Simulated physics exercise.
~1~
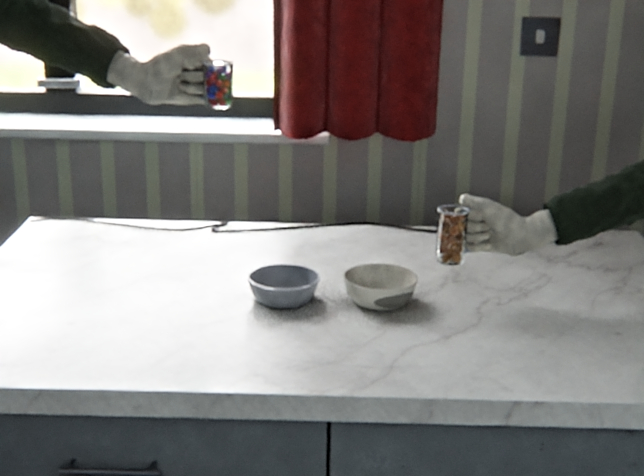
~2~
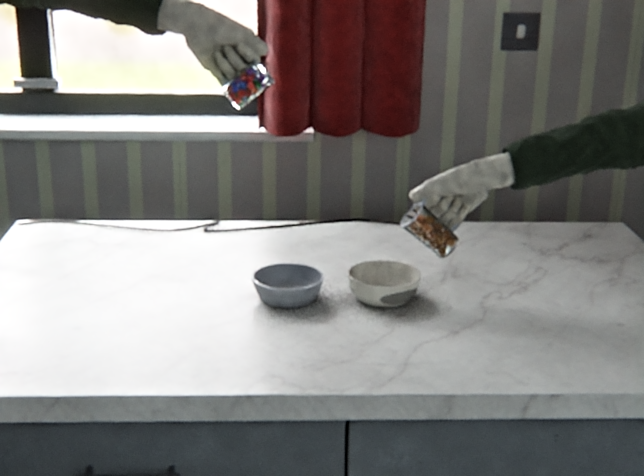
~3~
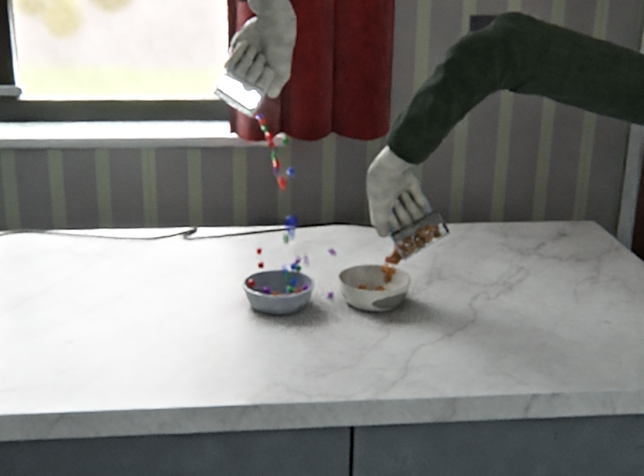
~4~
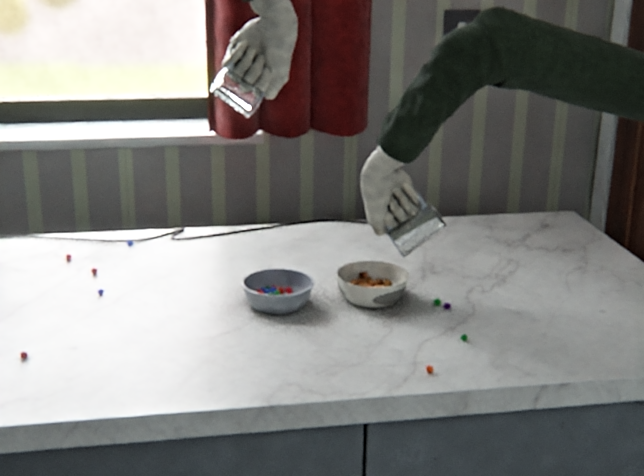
Two pale-gloved hands in dark green sleeves hold clear cups above a white marbled counter, seen from the front and slightly above, with a red curtain and striped wall behind. The left cup, full of red, blue and green pieces, hangs high over a blue-grey bowl, while the right one, holding orange-brown pieces, stays low near a pale bowl. Both hands move inward and tip their cups over. The colourful pieces fall in a long stream and some bounce, while the brownish ones drop a short way. Finally, most colourful pieces sit in the left bowl with others scattered across the counter, and the right bowl holds all of its own.
